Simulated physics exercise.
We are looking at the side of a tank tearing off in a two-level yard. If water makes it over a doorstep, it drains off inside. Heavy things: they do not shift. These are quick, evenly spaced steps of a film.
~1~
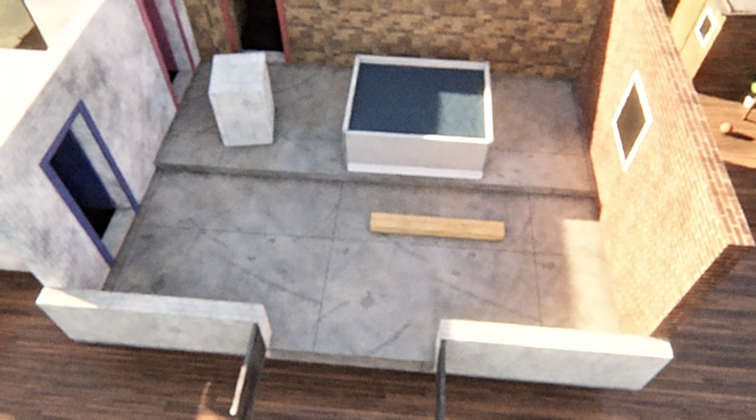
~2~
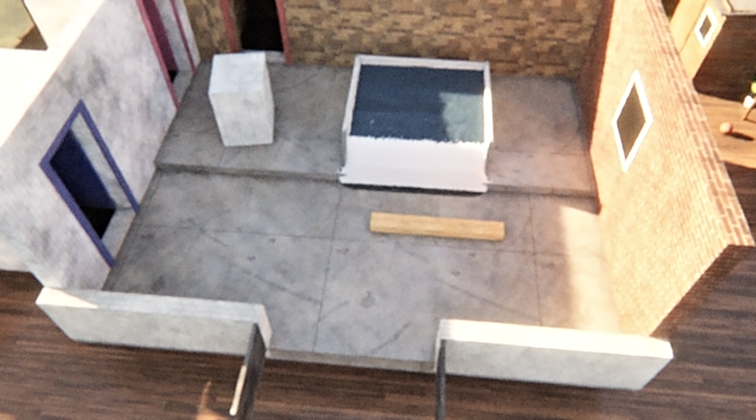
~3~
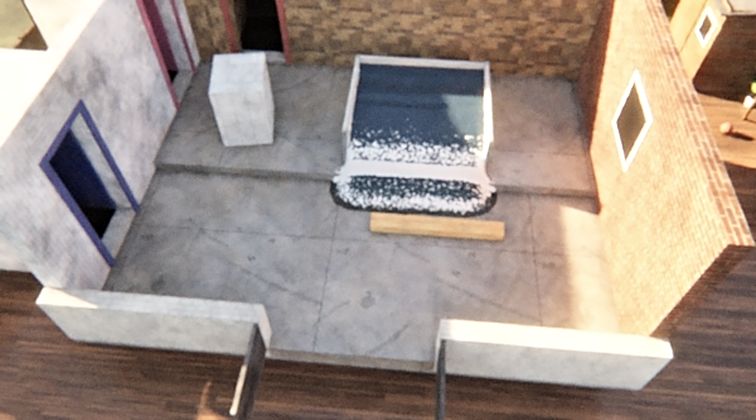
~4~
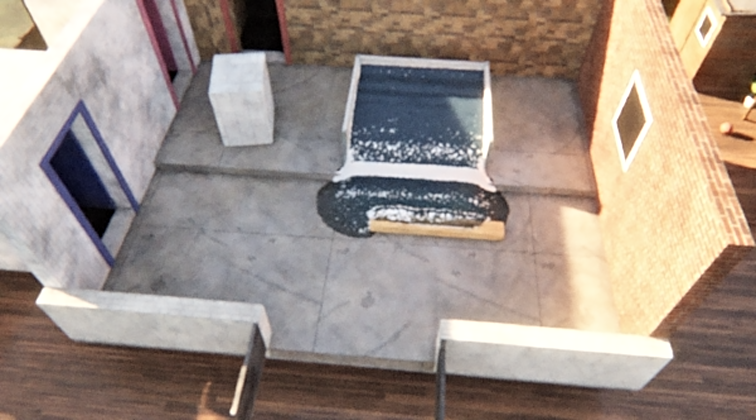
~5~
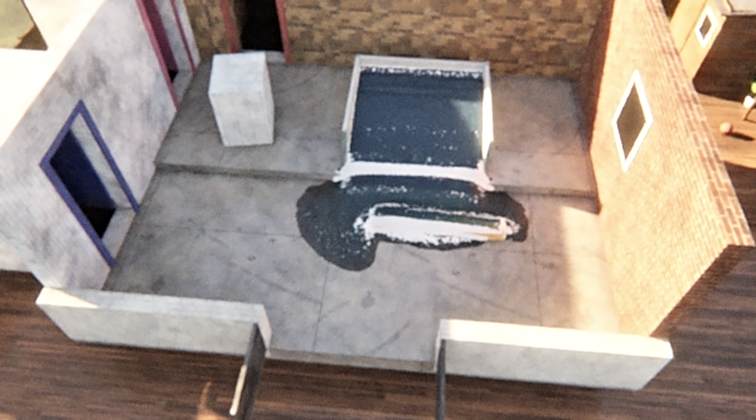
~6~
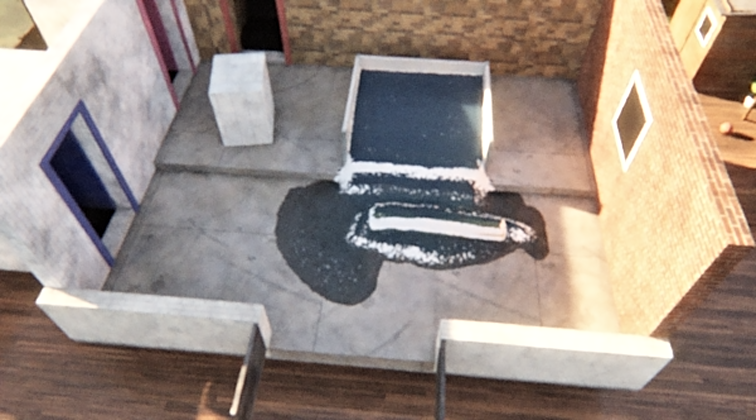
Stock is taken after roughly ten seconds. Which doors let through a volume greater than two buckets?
Checking each one: The pink door lets through less or just two; the blue door lets through less or just two; the red door lets through less or just two.
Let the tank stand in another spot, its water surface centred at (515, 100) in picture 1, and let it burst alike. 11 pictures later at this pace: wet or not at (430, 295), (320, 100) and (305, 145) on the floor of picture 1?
Soaked, spared, spared.
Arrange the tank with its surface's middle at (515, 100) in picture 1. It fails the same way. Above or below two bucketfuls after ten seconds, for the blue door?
Result - blue door crosses the threshold.
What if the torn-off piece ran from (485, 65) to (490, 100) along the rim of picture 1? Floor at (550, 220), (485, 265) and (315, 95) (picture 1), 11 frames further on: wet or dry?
Soaked, untouched, untouched.
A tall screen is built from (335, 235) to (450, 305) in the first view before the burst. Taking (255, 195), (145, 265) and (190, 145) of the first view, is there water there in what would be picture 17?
Submerged; submerged; untouched.
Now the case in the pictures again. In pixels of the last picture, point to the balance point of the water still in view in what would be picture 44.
Around (353, 232).
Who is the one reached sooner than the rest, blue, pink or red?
It would be the blue door.
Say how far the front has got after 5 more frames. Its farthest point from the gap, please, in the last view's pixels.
The farthest wet spot is near (206, 325).
A moment on, water covers 40 % of the floor; the pink door not reached, the blue door not reached, the red door not reached.
Next, water covers 50 % of the floor; the pink door not reached, the blue door not reached, the red door not reached.
Then, water covers 55 % of the floor; the pink door not reached, the blue door wet at the sill, nothing in, the red door not reached.
Later, water covers 60 % of the floor; the pink door wet at the sill, nothing in, the blue door under two buckets in, the red door not reached.
In the end, water covers 60 % of the floor; the pink door wet at the sill, nothing in, the blue door under two buckets in, the red door wet at the sill, nothing in.
